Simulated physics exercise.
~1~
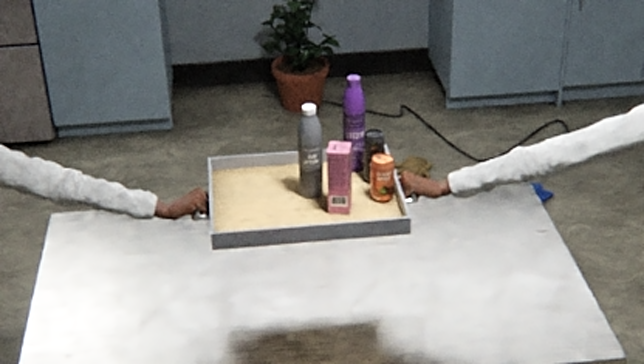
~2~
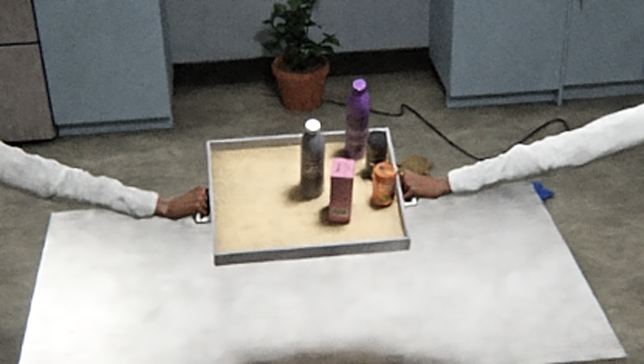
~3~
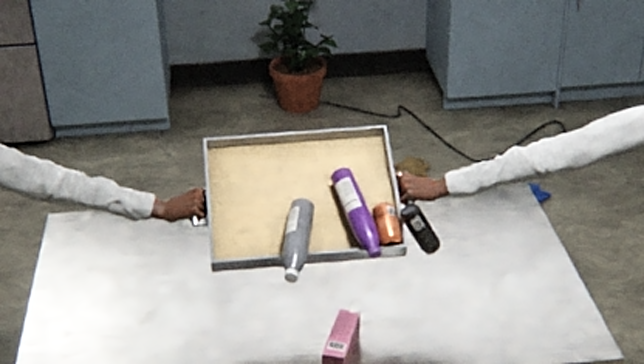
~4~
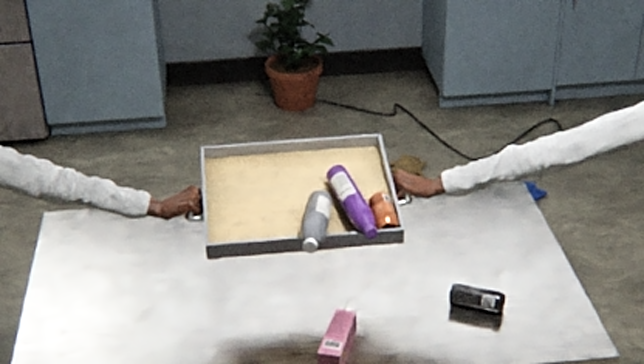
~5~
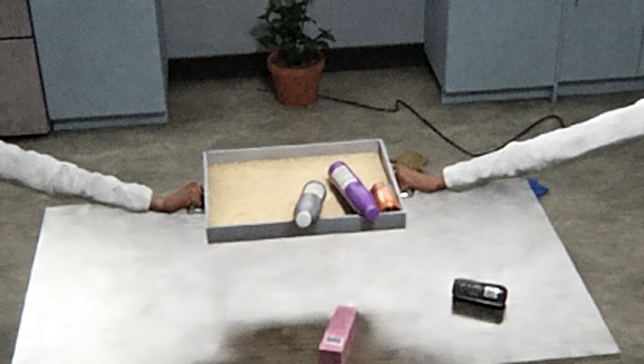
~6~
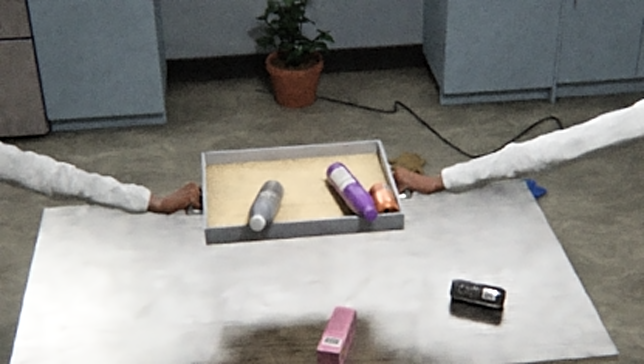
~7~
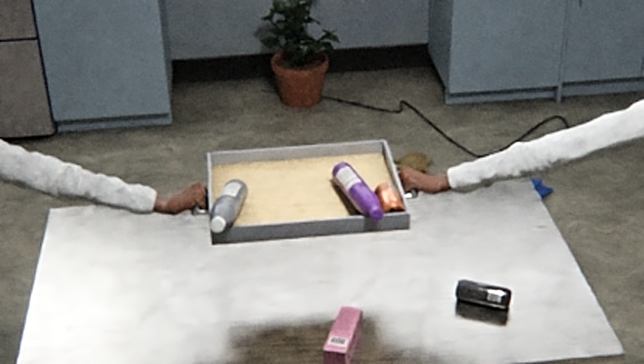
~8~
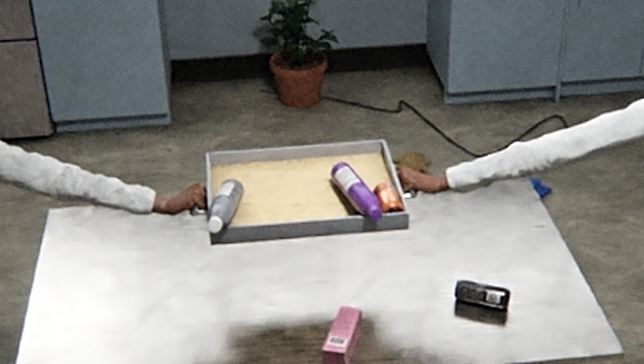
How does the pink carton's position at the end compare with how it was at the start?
At the start the pink carton stands upright on the tray. By the end it is lying on its side on the table in front of the tray.
